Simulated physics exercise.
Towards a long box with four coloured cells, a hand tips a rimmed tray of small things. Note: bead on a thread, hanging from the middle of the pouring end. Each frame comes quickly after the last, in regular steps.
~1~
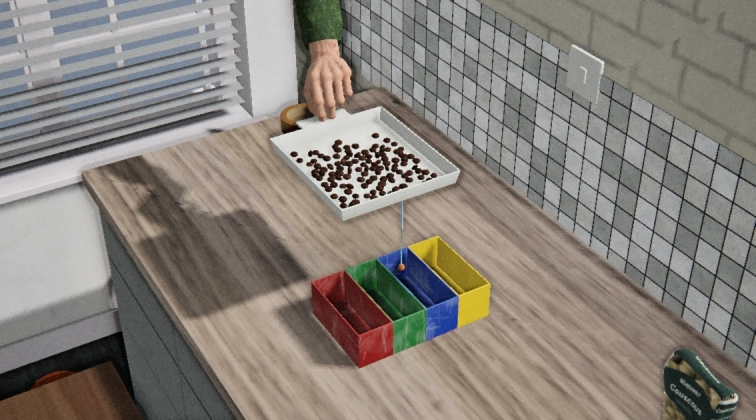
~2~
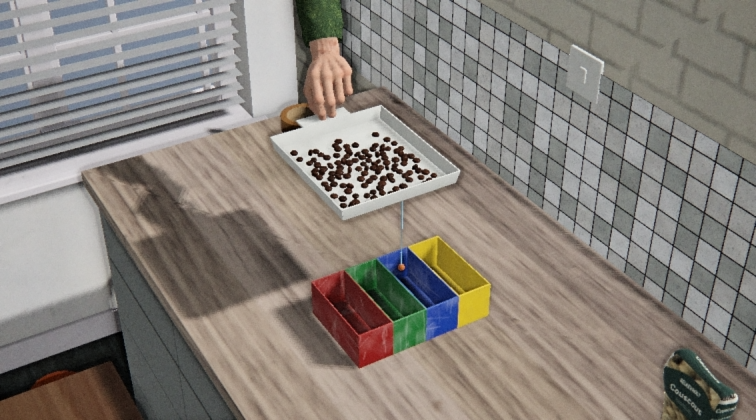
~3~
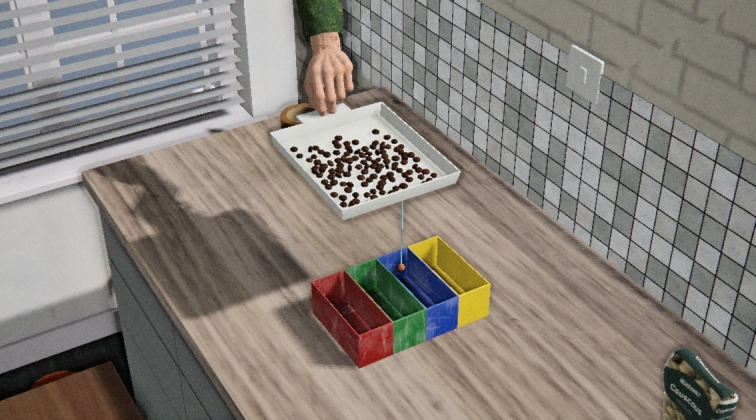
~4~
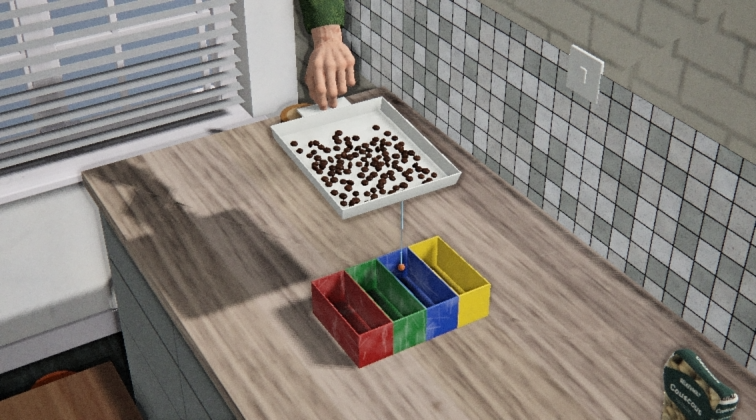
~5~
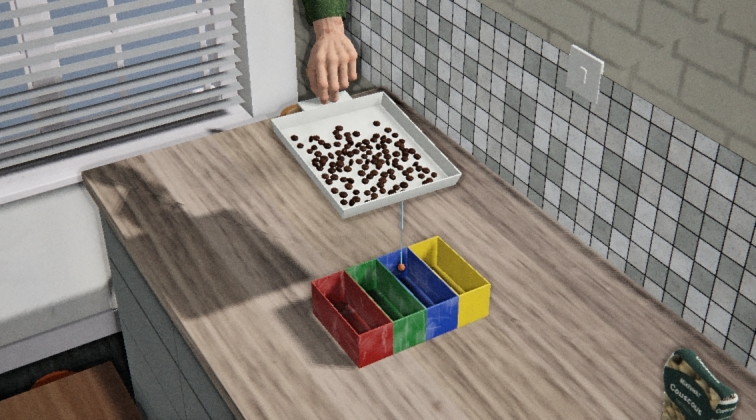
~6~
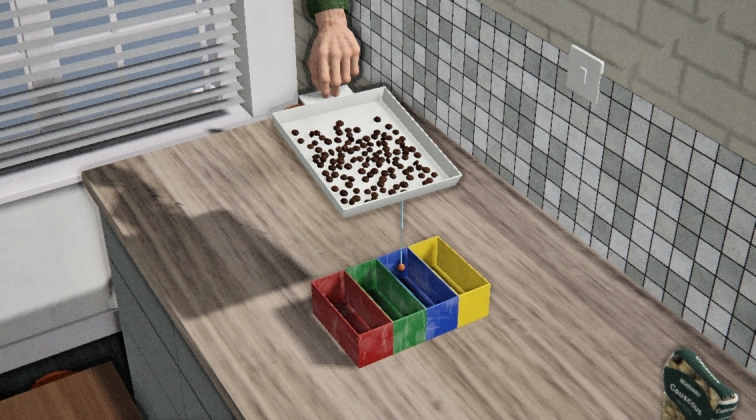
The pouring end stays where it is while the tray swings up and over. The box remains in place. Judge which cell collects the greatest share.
I would say the yellow one.
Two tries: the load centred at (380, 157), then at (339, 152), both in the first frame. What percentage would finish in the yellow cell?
About 60 % and 50 %.
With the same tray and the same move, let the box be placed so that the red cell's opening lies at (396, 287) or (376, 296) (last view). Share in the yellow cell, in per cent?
0 per cent the first time, 40 per cent the second time.
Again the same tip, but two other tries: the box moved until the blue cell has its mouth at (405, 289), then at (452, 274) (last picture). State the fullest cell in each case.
First: The cell in yellow. Second: That blue cell.
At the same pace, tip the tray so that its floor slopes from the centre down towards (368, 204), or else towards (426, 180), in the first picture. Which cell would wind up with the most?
Case 1 goes to red, case 2 to yellow.
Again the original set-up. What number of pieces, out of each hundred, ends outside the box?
I'd say roughly 10 per cent of the load.
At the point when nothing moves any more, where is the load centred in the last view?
Close to (457, 308) in the last view.
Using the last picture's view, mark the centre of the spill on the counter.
Estimated middle: Around (541, 325).
Soon, tray tipped steeply; all on the tray.
A while on, tray tipped right over; about half on the tray; a small part in the yellow cell; a stray few in the blue cell; about a third falling or outside the box.
Towards the end, tray tipped past a quarter turn; about half in the yellow cell; about a quarter in the blue cell; a small part in the green cell; a small part falling or outside the box.
Finally, tray tipped past a quarter turn; about half in the yellow cell; about a quarter in the blue cell; a small part in the green cell; none in the red cell; a small part outside the box.
